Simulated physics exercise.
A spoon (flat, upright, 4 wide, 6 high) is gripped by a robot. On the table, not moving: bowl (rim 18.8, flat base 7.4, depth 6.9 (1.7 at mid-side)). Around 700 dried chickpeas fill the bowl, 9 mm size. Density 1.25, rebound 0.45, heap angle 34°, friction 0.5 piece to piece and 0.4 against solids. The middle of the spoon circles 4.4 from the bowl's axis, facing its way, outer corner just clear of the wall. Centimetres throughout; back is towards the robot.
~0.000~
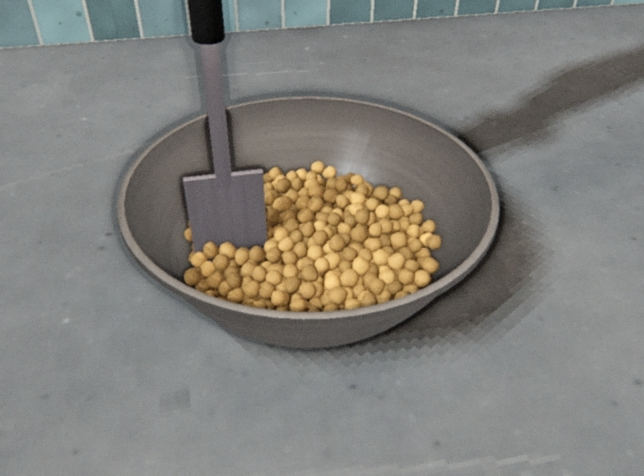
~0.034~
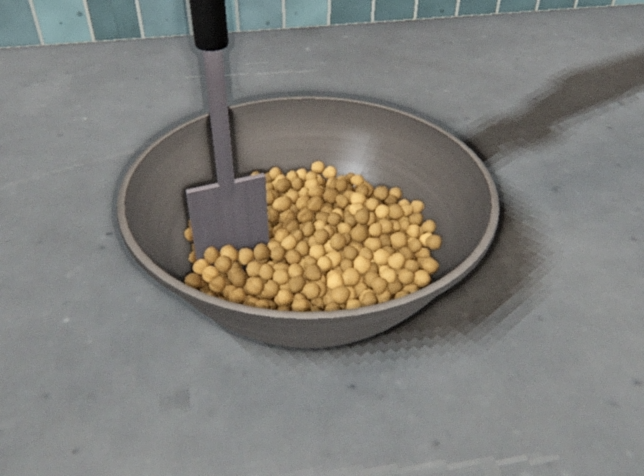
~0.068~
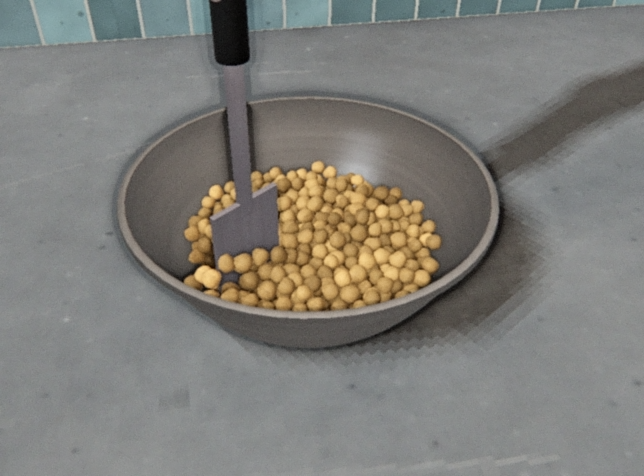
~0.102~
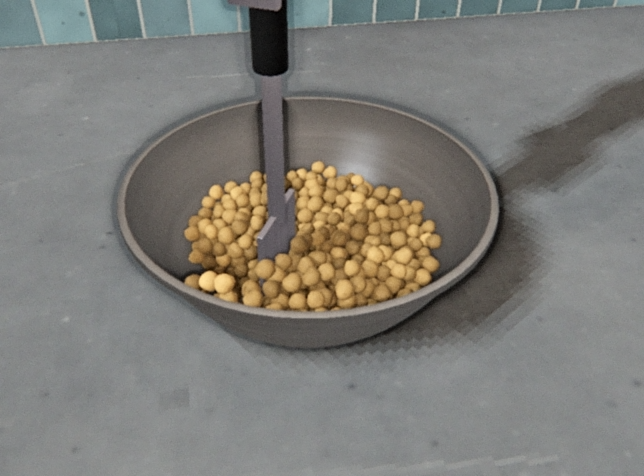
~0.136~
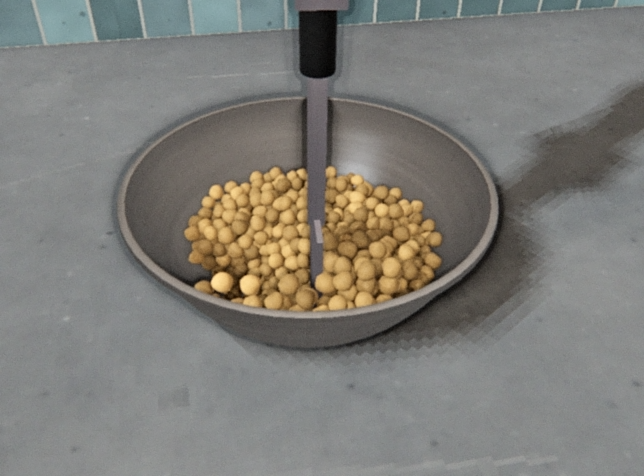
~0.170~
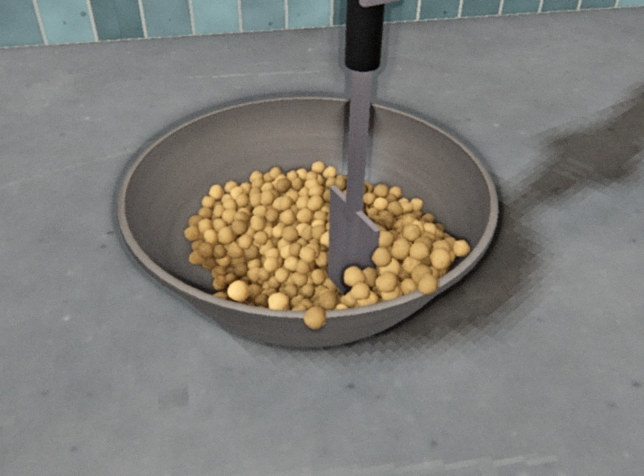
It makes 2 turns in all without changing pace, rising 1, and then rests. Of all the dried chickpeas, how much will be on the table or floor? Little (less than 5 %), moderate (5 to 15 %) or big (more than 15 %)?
Share on the table or floor: Moderate (5 to 15 %).
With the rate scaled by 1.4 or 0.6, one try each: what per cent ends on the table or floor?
Some 25 and 0 per cent.
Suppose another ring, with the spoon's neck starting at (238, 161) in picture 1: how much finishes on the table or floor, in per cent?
Some 5 per cent.
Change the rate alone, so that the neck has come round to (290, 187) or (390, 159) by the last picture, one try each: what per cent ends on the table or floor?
Some 0 and 25 per cent.
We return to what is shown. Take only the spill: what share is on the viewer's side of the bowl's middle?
Some 30 per cent.
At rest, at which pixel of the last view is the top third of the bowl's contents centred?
At about (286, 231).
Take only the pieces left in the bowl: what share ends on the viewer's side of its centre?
About 50 per cent.
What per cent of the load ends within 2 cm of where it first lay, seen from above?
About 25 per cent.
After 0.50 s, 347° round, highest piece 9 above the table; 645 in the bowl, 43 on the table or floor, 12 in flight or on the tool.
After 0.83 s, 226° round, highest piece 8 above the table; 630 in the bowl, 64 on the table or floor, 6 in flight or on the tool.
After 1.20 s, 0° round, highest piece 6 above the table; 627 in the bowl, 73 on the table or floor.
After 1.90 s, 0° round, highest piece 6 above the table; 627 in the bowl, 73 on the table or floor.
In the end, 627 in the bowl, 73 on the table or floor. That is 10 % on the table or floor.
